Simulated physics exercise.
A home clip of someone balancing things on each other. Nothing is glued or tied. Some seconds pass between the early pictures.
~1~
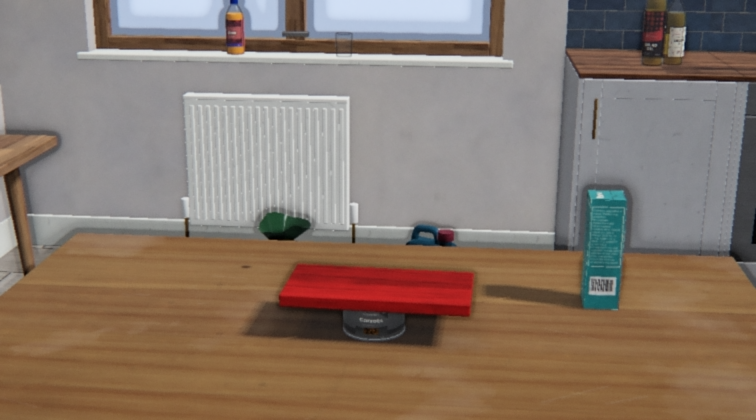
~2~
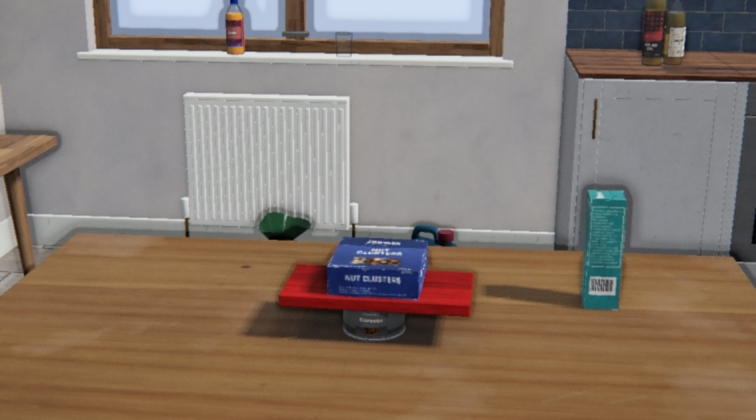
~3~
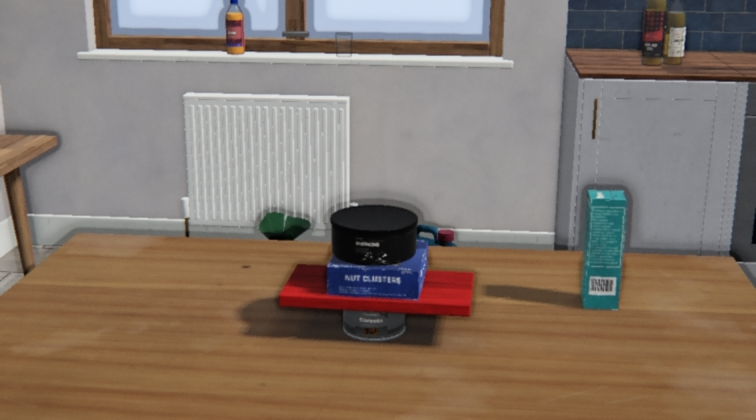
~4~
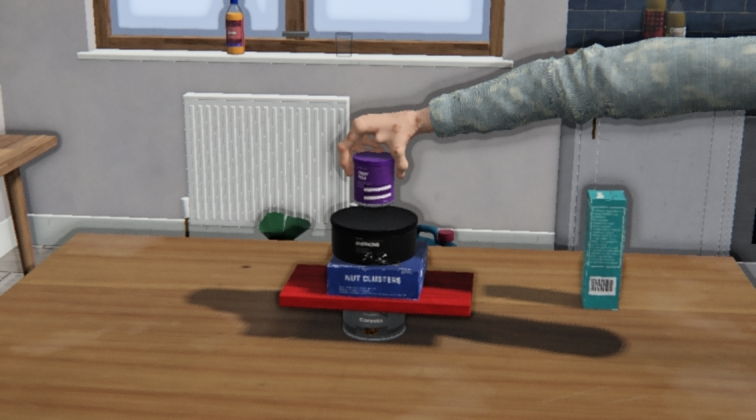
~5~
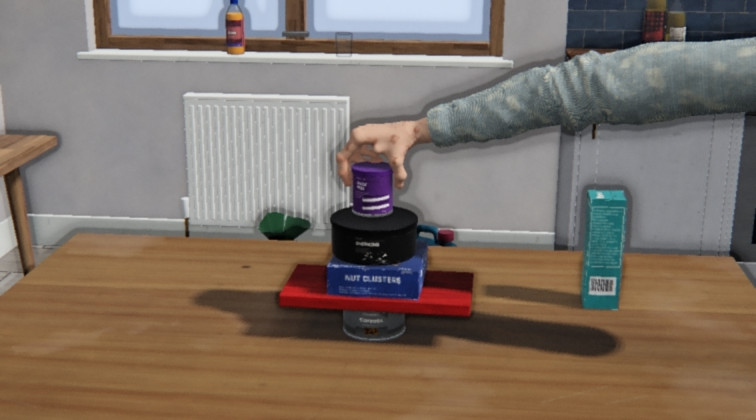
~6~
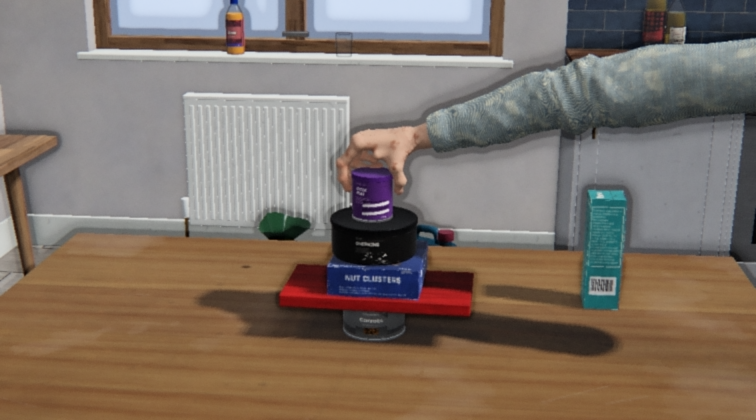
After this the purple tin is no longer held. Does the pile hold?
Outcome: The pile holds.
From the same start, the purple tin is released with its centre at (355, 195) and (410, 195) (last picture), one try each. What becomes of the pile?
First try: It stays up; second try: It holds.
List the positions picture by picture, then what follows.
In the first picture, the last thing is not in view yet.
In the second picture, the last thing is not in view yet; grey tub (374, 312).
In the third picture, the last thing is not in view yet; turquoise carton (603, 250).
In the fourth picture, still above its spot; purple tin (374, 179); red board (379, 289).
In the fifth picture, still above its spot; purple tin (373, 189); blue packet (379, 267).
In the sixth picture, set down, still held; purple tin (373, 194); black tub (374, 234).
Then, 0.40 s on from there, no change.
Then, 1.20 s on from there, things are still on the move.
Then, 1.90 s on from there, no change.
Then, 2.70 s on from there, purple tin resting near (373, 195).
In the end, all 6 unmoved. At the end, from the last picture's camera, purple tin near (372, 195). The pile keeps its balance.
